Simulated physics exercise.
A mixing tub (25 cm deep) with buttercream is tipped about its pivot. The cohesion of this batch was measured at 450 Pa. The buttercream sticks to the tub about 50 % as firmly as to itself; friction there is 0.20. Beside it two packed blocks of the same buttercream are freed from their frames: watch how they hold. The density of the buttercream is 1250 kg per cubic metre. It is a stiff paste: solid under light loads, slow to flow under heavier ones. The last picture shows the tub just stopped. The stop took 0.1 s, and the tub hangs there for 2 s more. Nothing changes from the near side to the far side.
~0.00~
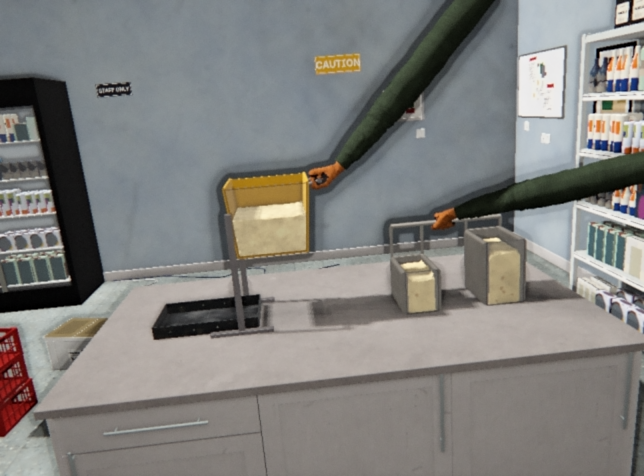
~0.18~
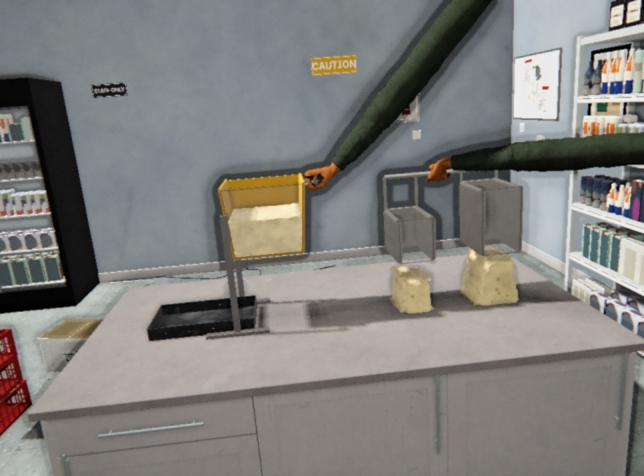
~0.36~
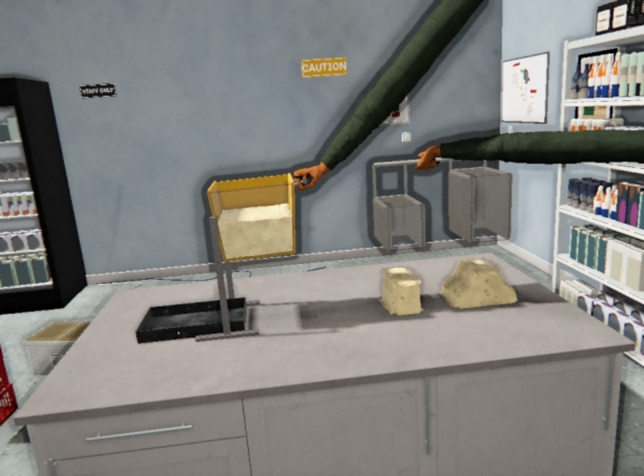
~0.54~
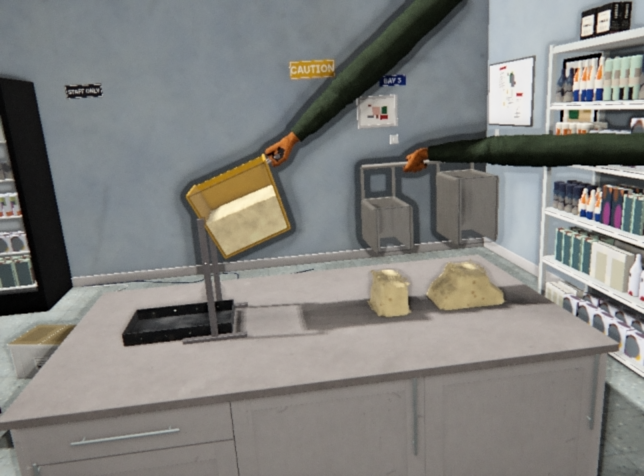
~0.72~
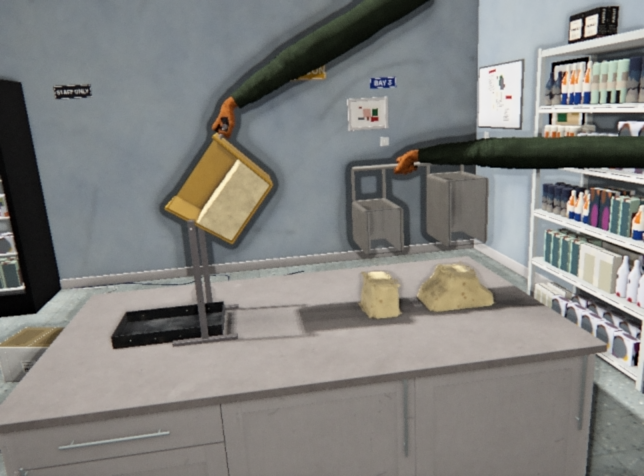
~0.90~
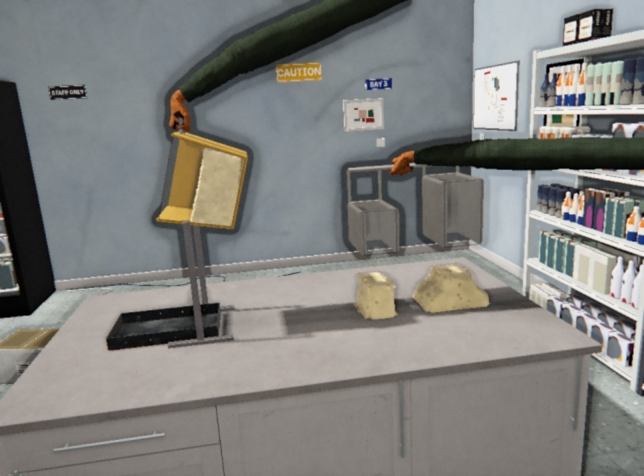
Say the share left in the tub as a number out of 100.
The share left in the tub is near 100 %.
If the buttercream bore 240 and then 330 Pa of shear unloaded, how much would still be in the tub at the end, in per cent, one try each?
In that order: 70 %, 85 %.
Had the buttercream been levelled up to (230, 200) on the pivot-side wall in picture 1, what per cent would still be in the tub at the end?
In that case some 65 per cent.
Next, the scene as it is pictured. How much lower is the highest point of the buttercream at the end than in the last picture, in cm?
Some 8 cm.
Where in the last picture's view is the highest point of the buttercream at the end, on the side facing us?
Near (188, 175).
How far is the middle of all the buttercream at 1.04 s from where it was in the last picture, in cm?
About 3 cm.
By 1.04 s, the tub is at 74 degrees and holds 100 %.
By 1.21 s, the tub is at 74 degrees and holds 100 %.
By 1.38 s, the tub is at 74 degrees and holds 100 %.
By 1.55 s, the tub is at 74 degrees and holds 100 %.
By 2.90 s, at the end, the tub is at 74 degrees and holds 100 %.
